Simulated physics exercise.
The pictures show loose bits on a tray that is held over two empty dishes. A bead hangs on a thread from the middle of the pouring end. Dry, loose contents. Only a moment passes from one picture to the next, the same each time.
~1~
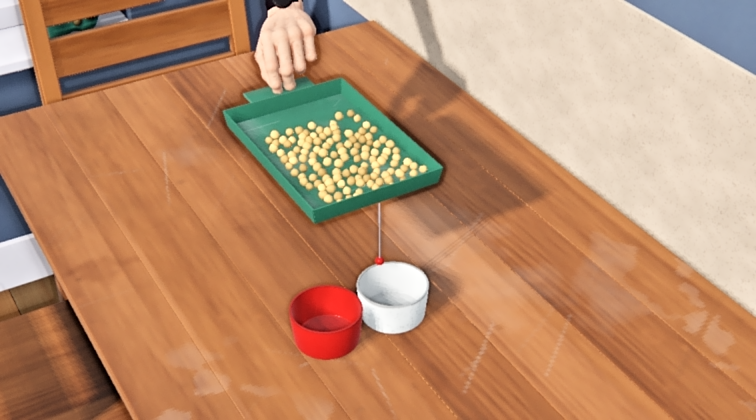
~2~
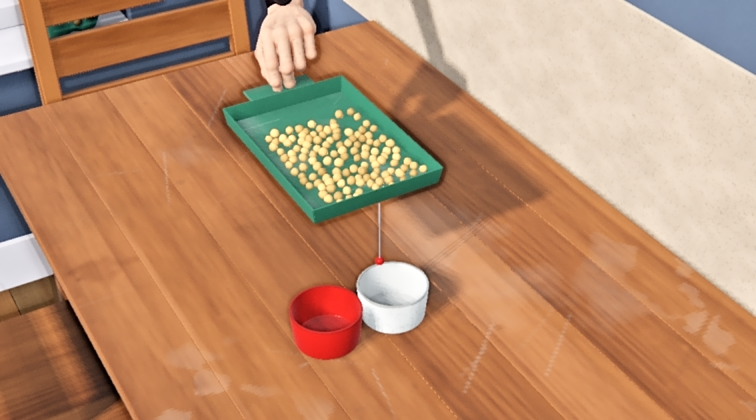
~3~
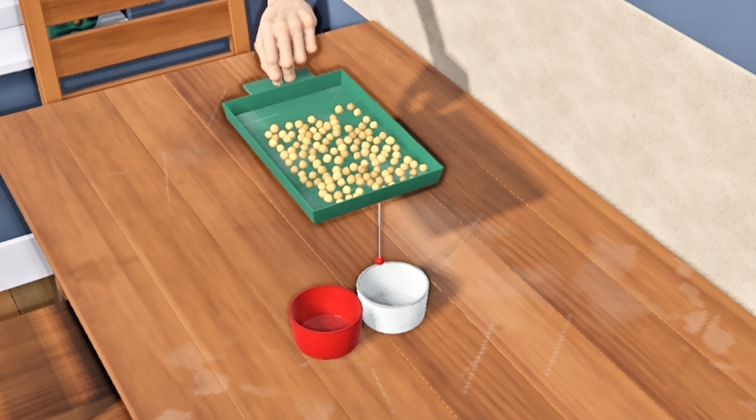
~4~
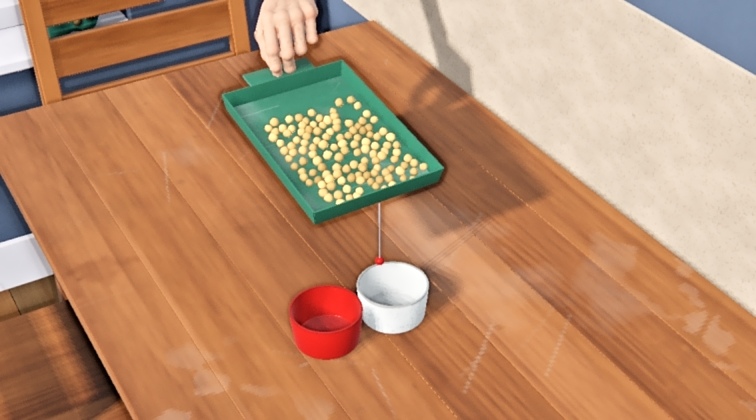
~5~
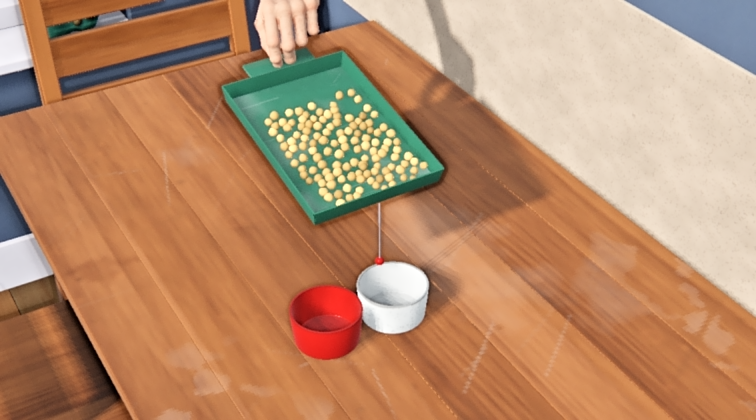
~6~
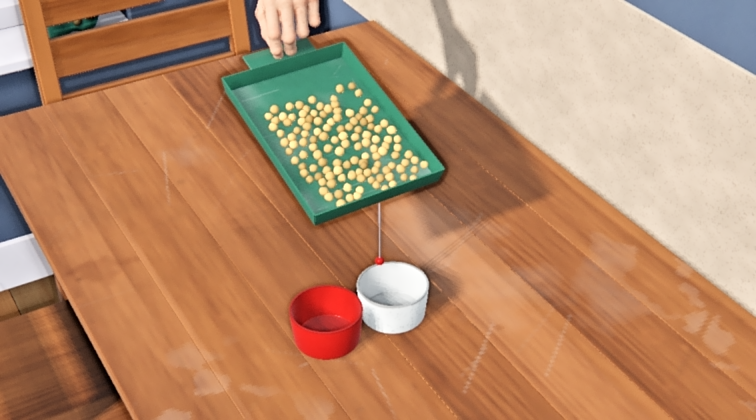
A green tray scattered with dried chickpeas is held above a wooden table, seen from above at an angle, with a chair behind and a pale surface at the right. Below its near edge, a red bead hangs on a thread beside two empty dishes, red at left and white at right. The hand gradually raises the tray's far end, tilting it slightly, while the camera stays still.
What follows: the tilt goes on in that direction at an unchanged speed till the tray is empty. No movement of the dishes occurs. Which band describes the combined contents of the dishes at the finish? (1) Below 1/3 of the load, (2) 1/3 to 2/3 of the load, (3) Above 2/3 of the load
1/3 to 2/3 of the load (2).
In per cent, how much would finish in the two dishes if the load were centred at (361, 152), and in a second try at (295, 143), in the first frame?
It comes to about 60 per cent the first time and about 70 per cent the second.
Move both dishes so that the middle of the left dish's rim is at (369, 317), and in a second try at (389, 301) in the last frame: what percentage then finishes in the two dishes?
80, then 60 %.
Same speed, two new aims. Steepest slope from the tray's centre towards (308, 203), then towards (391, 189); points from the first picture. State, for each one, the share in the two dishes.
The first comes to 40 %, while the second comes to 20 %.
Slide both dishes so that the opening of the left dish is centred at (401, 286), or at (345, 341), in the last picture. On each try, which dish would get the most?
Trial 1: The one on the left side. Trial 2: The one on the right side.
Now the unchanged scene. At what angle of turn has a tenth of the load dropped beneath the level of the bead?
It's turned some 105 degrees by then.
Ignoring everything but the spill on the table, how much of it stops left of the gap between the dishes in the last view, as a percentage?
Left fraction: Around 10 per cent.
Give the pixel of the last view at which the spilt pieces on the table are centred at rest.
Around (423, 352).
Just after the last frame, tray tipped steeply; every one on the tray.
A moment on, tray tipped right over; almost all on the tray; just a few in the right dish.
Further on, tray tipped past a quarter turn; roughly a third in the left dish; roughly a quarter in the right dish; roughly half outside both.
When it is over, tray tipped past a quarter turn; roughly a third in the left dish; roughly a quarter in the right dish; roughly half outside both.
